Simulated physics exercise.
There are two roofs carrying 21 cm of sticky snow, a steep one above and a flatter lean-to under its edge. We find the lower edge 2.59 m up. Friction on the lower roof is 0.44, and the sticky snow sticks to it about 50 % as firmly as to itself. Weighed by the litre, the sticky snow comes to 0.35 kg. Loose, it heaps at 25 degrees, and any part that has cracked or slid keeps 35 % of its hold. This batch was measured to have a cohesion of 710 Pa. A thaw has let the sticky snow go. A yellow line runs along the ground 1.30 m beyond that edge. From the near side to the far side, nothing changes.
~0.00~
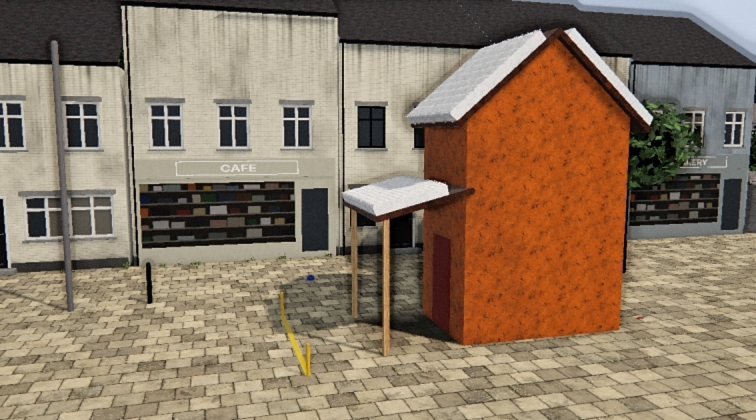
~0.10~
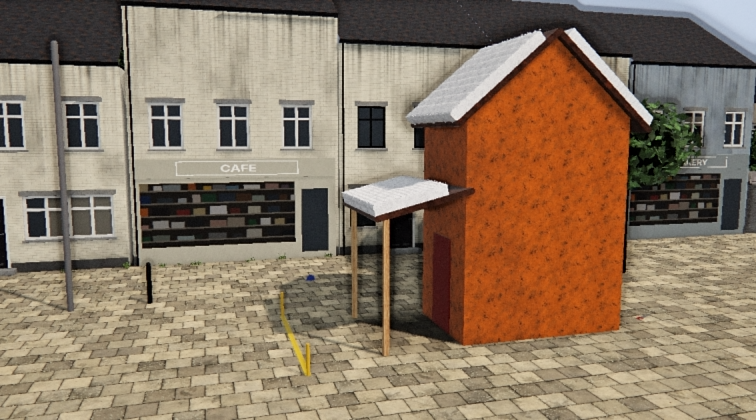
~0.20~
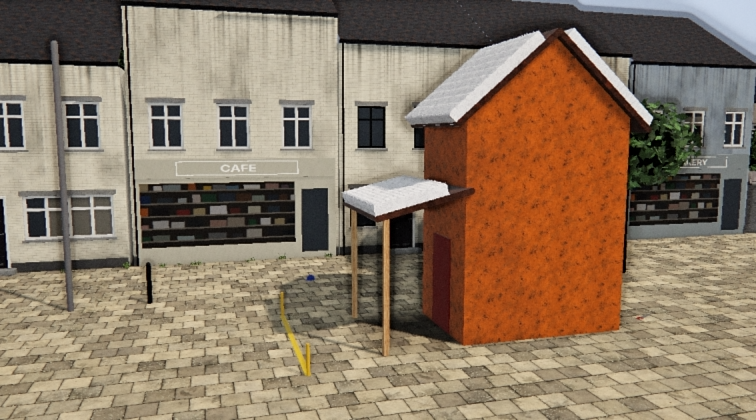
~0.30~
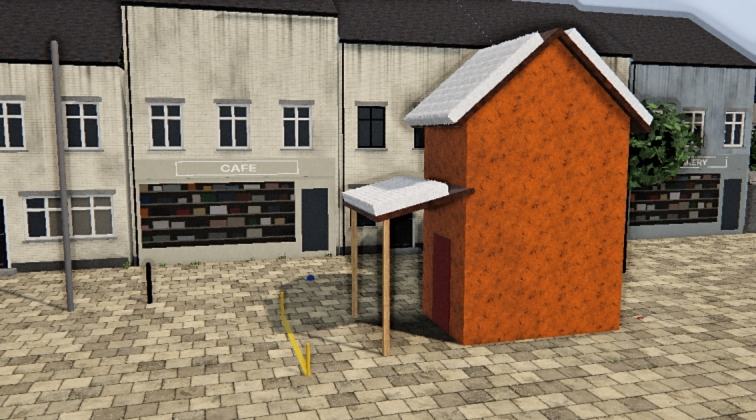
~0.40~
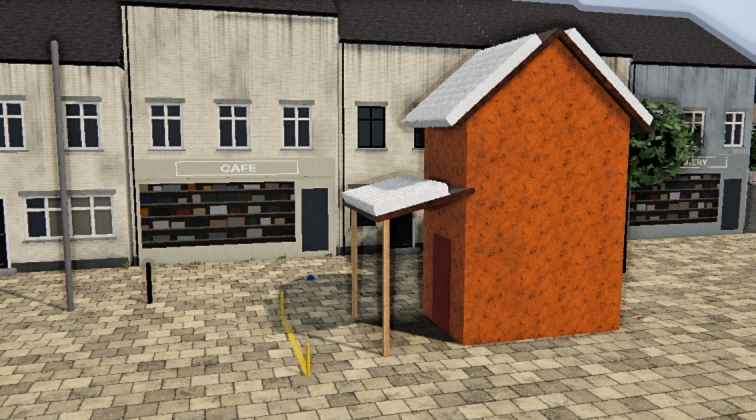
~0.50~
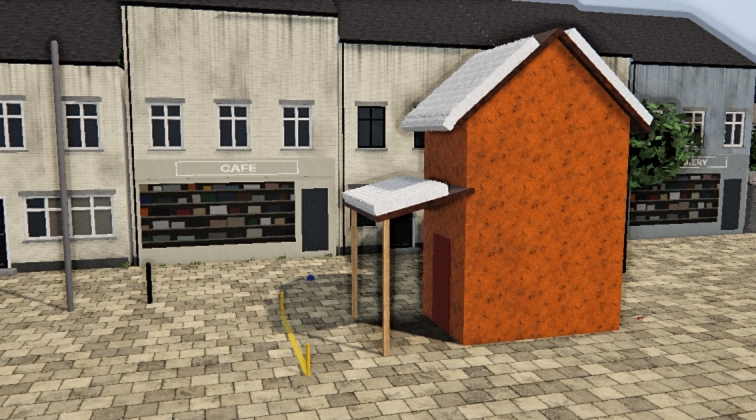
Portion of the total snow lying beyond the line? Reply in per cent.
Near 11 %.
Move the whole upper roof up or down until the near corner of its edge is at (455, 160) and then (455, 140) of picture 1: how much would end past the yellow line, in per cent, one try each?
In turn about 0 %, 2 %.
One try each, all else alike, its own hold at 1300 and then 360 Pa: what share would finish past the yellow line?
Expect about 0 in a hundred, then about 35 in a hundred.
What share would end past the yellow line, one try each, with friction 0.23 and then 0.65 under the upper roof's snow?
Roughly 45 per cent first, roughly 3 per cent second.
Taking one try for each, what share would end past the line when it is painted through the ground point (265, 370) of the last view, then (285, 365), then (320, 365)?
Roughly 1 %, then 6 %, then 20 %.
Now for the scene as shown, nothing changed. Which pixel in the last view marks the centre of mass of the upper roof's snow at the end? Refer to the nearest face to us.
At about (352, 303).
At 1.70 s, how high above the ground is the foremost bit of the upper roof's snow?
Close to 3.0 metres, I reckon.
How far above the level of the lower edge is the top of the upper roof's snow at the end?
I'd put it at around 0.7 m up.
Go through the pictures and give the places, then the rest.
The first frame shows foremost bit of the sticky snow at (455, 118).
The second frame shows foremost bit of the sticky snow at (455, 118), its middle shifted 7 mm.
The third frame shows foremost bit of the sticky snow at (454, 110), its middle shifted 2.8 cm, 1 % of it past the upper edge, in one piece.
The fourth frame shows foremost bit of the sticky snow at (453, 110), its middle shifted 6.5 cm, 3 % of it past the upper edge, in one piece.
The fifth frame shows foremost bit of the sticky snow at (450, 113), its middle shifted 12 cm, 5 % of it past the upper edge, in one piece.
The sixth frame shows foremost bit of the sticky snow at (447, 117), its middle shifted 19 cm, 9 % of it past the upper edge, cracking.
After 1.05 s, none is below the lower edge and 0 % is past the line.
After 1.70 s, none is below the lower edge and 0 % is past the line.
After 2.35 s, 19 % is below the lower edge and 0 % is past the line.
After 3.00 s, 42 % is below the lower edge and 10 % is past the line.
After 4.50 s, 51 % is below the lower edge and 11 % is past the line.
